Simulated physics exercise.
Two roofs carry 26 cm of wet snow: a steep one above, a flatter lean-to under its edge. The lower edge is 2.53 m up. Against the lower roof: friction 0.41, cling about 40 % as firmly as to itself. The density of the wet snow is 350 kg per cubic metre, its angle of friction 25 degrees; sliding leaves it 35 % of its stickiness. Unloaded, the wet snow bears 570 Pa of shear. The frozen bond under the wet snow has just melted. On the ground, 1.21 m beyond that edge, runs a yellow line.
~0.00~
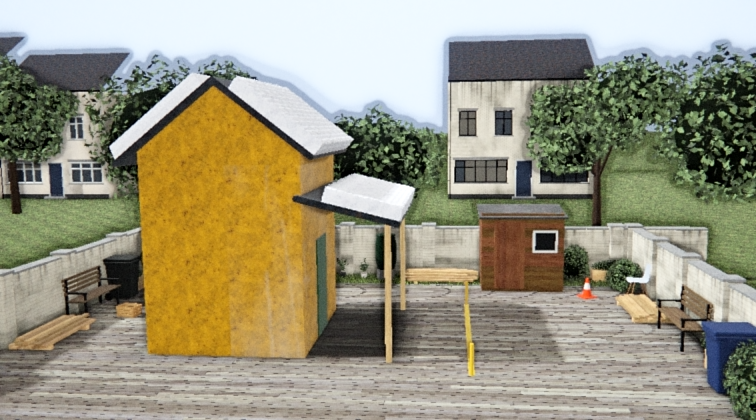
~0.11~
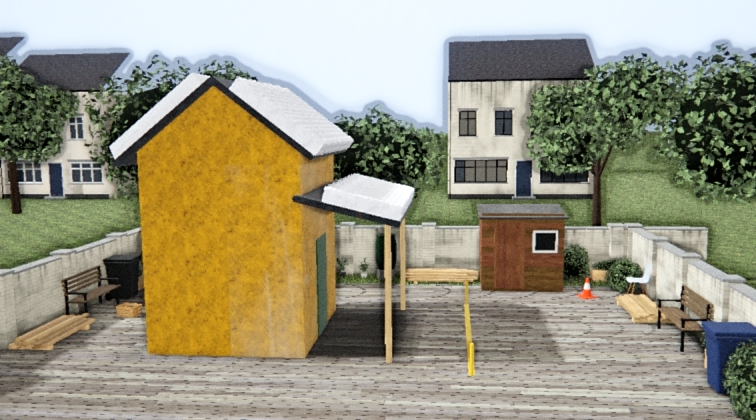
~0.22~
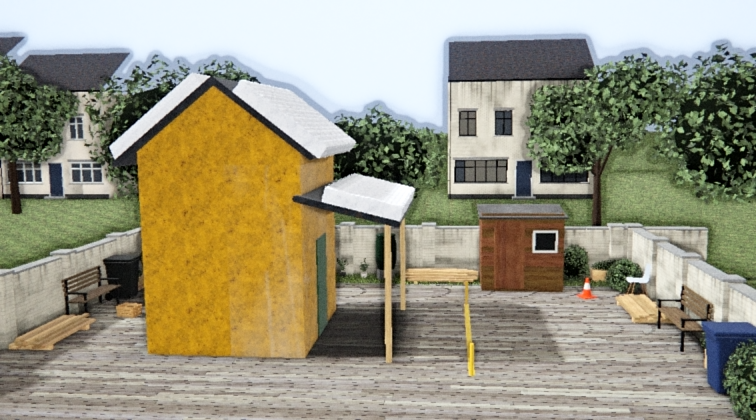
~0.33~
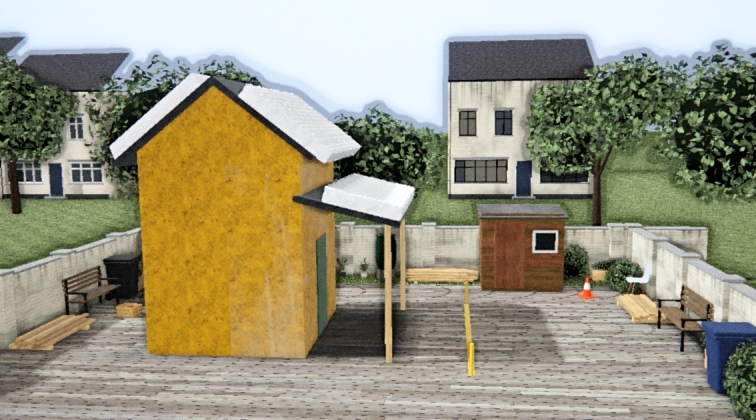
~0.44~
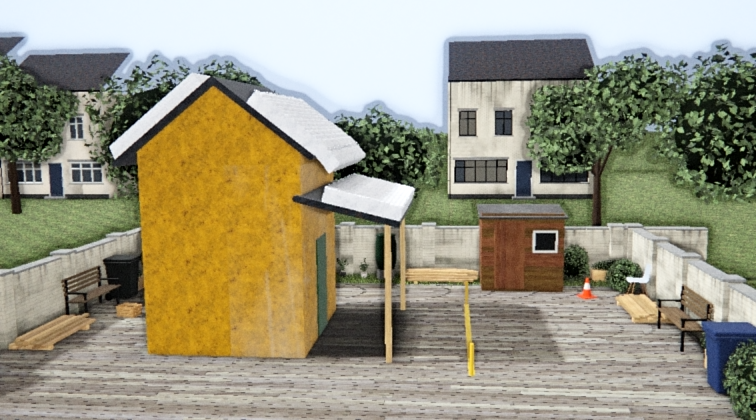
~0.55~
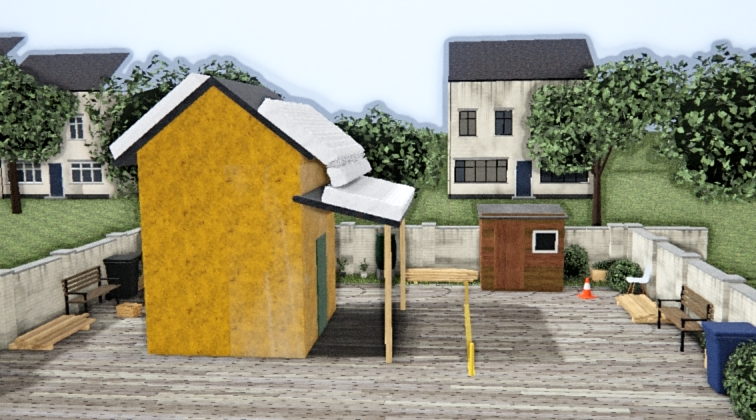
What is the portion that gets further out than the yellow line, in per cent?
The portion that gets further out than the yellow line is near 22 %.
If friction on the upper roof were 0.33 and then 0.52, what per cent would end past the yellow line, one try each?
In turn about 12 %, 1 %.
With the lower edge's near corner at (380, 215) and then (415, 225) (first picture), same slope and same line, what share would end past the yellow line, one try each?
In turn about 35 %, 16 %.
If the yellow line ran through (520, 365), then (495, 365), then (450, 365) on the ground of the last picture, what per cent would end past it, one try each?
In that order: 4 %, 12 %, 35 %.
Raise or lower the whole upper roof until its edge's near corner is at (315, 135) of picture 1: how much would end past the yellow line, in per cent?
Then about 45 %.
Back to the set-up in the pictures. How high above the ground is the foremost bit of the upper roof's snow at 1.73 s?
Some 0.0 m.
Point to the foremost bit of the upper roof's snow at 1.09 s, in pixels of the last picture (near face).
At about (412, 207).
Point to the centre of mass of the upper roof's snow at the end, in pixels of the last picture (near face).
Around (436, 298).
After 1.09 s, none is below the lower edge and 0 % is past the line.
After 1.73 s, 40 % is below the lower edge and 5 % is past the line.
After 2.36 s, 56 % is below the lower edge and 20 % is past the line.
After 3.00 s, 56 % is below the lower edge and 22 % is past the line.
After 3.10 s, at the end, 56 % is below the lower edge and 22 % is past the line.
